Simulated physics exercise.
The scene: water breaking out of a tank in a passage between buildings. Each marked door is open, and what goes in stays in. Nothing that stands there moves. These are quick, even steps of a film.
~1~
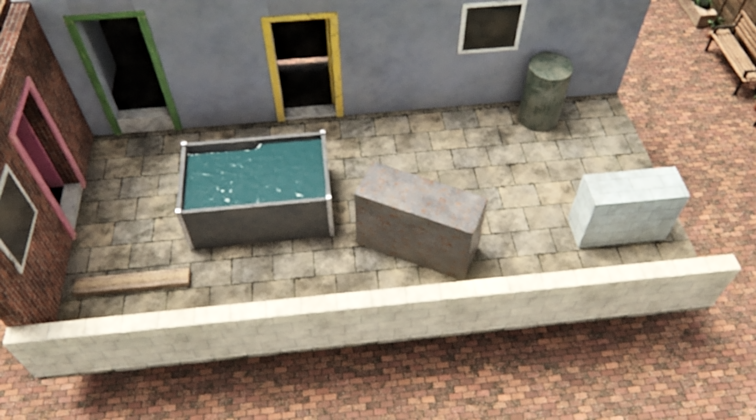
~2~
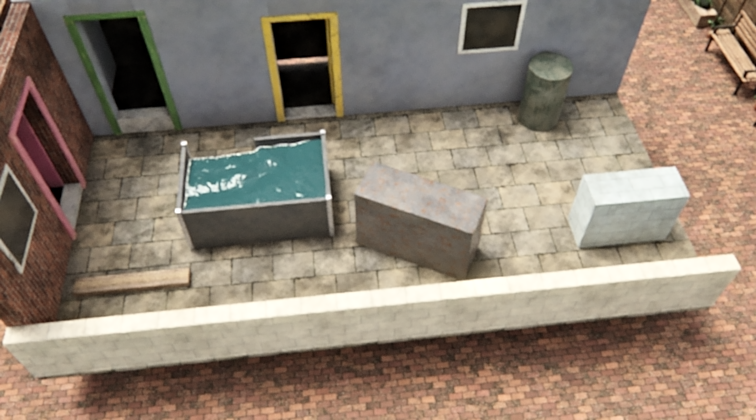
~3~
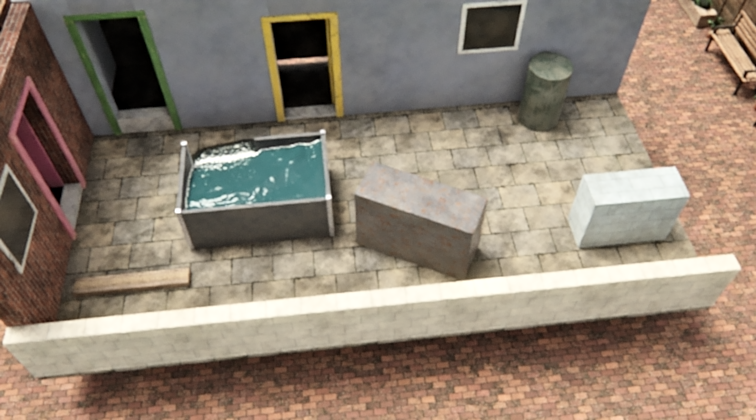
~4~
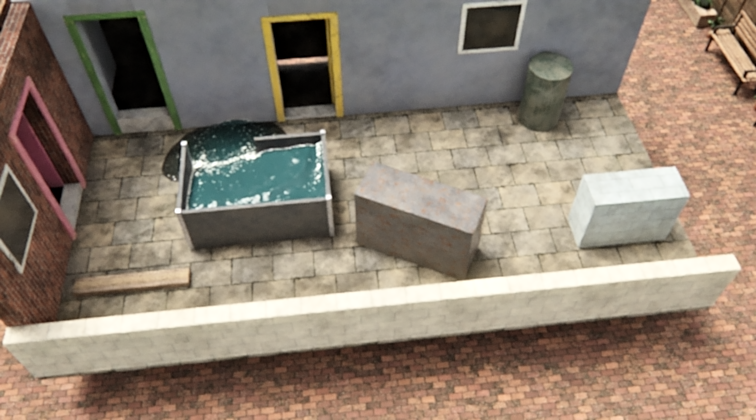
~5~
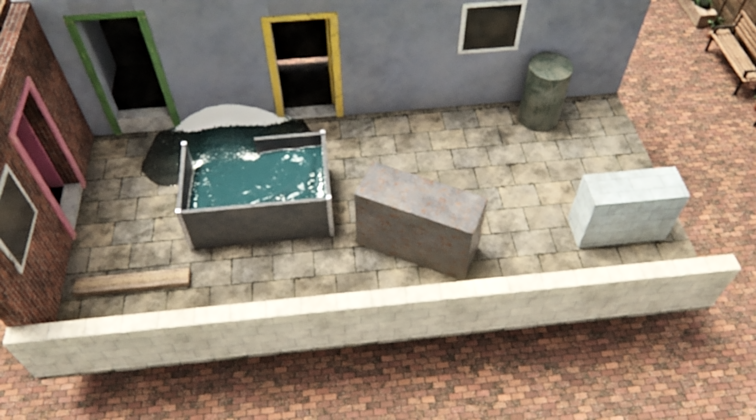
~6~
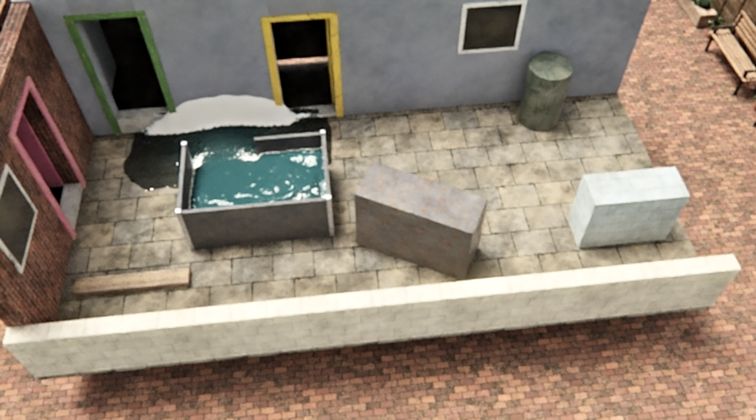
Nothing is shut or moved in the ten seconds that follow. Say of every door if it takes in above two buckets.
One by one: The pink door admits no more than that; the green door admits no more than that; the yellow door lets in a lot.
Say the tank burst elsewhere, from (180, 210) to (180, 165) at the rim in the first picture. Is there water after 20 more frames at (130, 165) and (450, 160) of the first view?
In turn: Wet, dry.
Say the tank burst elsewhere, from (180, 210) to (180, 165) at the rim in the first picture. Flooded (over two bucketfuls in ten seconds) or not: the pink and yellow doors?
In short: Pink door lets more in, yellow door keeps below it.
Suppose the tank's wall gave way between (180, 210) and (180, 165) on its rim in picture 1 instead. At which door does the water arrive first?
First comes the pink door.
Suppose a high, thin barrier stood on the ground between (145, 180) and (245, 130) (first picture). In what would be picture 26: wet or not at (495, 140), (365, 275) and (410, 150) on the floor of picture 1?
In that order: Awash, free of water, awash.
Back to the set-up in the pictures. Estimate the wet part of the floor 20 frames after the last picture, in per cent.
Roughly 65 per cent.
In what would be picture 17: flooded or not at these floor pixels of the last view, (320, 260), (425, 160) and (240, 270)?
One after the other: Dry, under water, no water.
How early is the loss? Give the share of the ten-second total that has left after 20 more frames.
Near 10 in a hundred.
A moment on, water covers 15 % of the floor; the pink door not reached, the green door wet at the sill, nothing in, the yellow door under two buckets in.
Next, water covers 35 % of the floor; the pink door wet at the sill, nothing in, the green door wet at the sill, nothing in, the yellow door over two buckets in.
Then, water covers 65 % of the floor; the pink door under two buckets in, the green door wet at the sill, nothing in, the yellow door over two buckets in.
Later, water covers 85 % of the floor; the pink door under two buckets in, the green door wet at the sill, nothing in, the yellow door over two buckets in.
In the end, water covers 90 % of the floor; the pink door under two buckets in, the green door wet at the sill, nothing in, the yellow door over two buckets in.
